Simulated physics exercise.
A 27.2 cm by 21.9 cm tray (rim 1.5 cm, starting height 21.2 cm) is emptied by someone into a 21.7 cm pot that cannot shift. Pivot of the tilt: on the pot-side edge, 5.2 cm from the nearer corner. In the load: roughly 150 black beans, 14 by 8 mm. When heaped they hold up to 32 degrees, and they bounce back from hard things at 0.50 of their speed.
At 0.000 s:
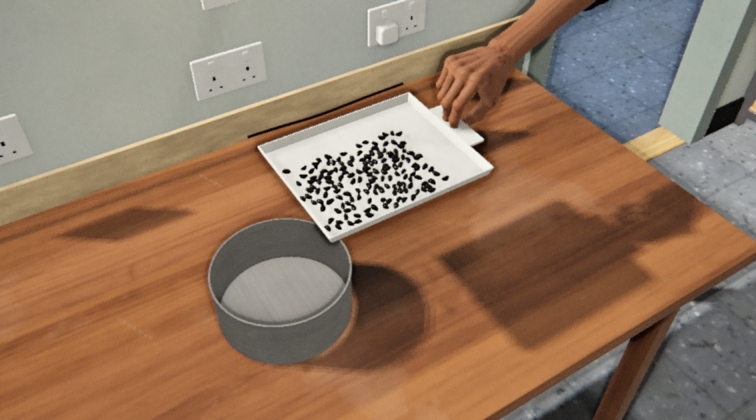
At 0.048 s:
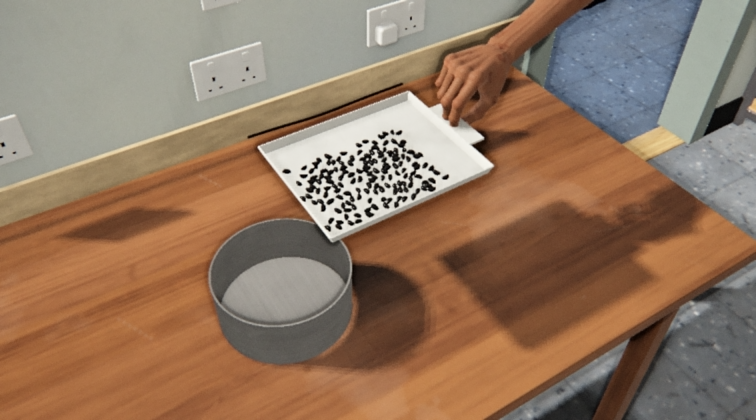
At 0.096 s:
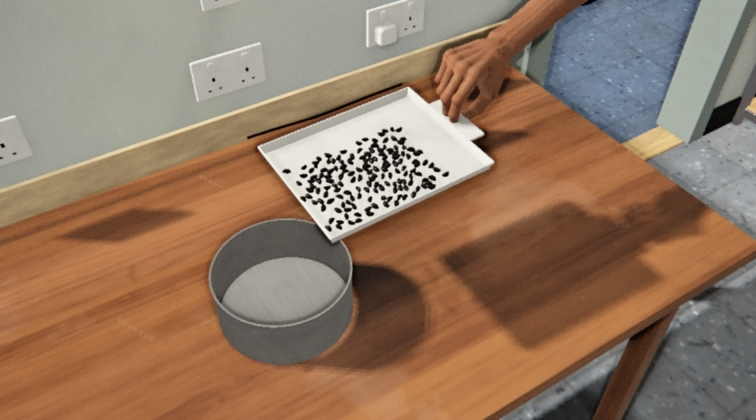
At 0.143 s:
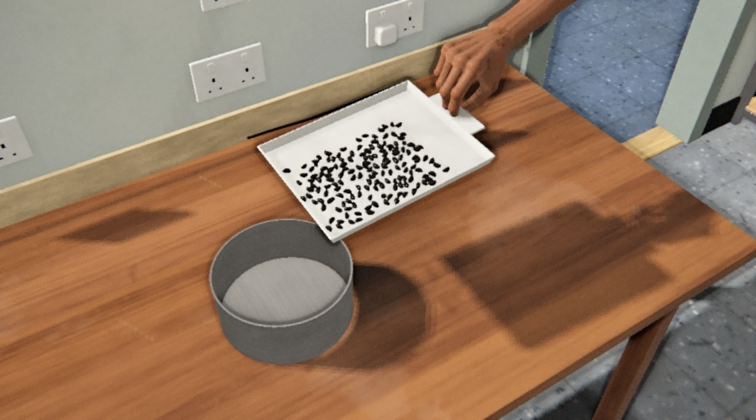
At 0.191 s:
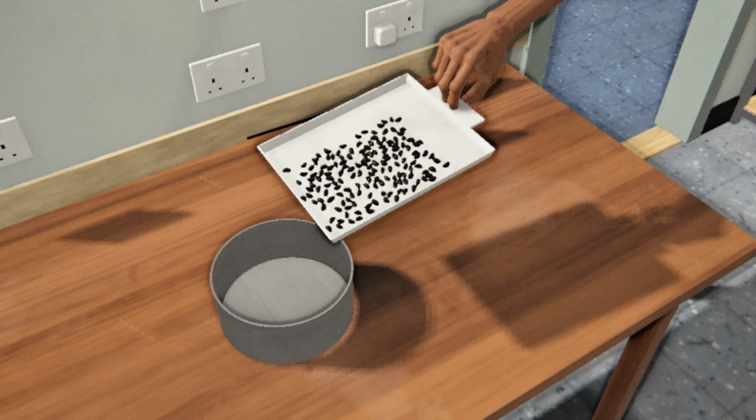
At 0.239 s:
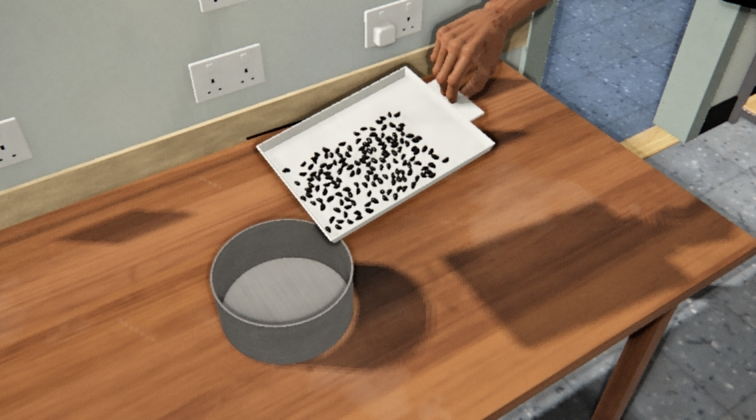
A hand gripping a white tray of scattered black beans slowly tilting it up slightly beside a round grey pot on a wooden table.
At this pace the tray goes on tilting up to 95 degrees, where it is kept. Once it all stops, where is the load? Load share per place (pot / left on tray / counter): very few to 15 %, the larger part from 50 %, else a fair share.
Pot: The larger part; left on the tray: Very few; counter: Very few.
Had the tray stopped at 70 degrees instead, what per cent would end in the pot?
That comes out at some 60 per cent.
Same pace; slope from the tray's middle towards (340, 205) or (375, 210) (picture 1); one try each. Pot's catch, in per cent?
Some 70 and 35 per cent.
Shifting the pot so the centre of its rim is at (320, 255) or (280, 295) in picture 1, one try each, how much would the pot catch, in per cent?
First try around 85 %, second around 95 %.
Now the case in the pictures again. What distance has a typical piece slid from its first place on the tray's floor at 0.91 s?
I'd say close to 8 centimetres.
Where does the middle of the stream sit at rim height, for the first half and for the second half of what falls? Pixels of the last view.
Roughly (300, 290) to begin with, later roughly (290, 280).
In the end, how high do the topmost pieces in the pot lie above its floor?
Measured height: Approx. 1.5 cm.
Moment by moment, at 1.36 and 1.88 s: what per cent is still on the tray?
I'd say roughly 60, then roughly 0.
After 0.91 s, tilt 50 degrees; the tray holds 95 %, the pot 0 %.
After 1.36 s, tilt 77 degrees; the tray holds 60 %, the pot 25 %.
After 1.88 s, tilt 95 degrees; the tray holds 0 %, the pot 90 %.
In the end, at 2.7 s, pot 90 %, tray 0 %, counter 10 %.
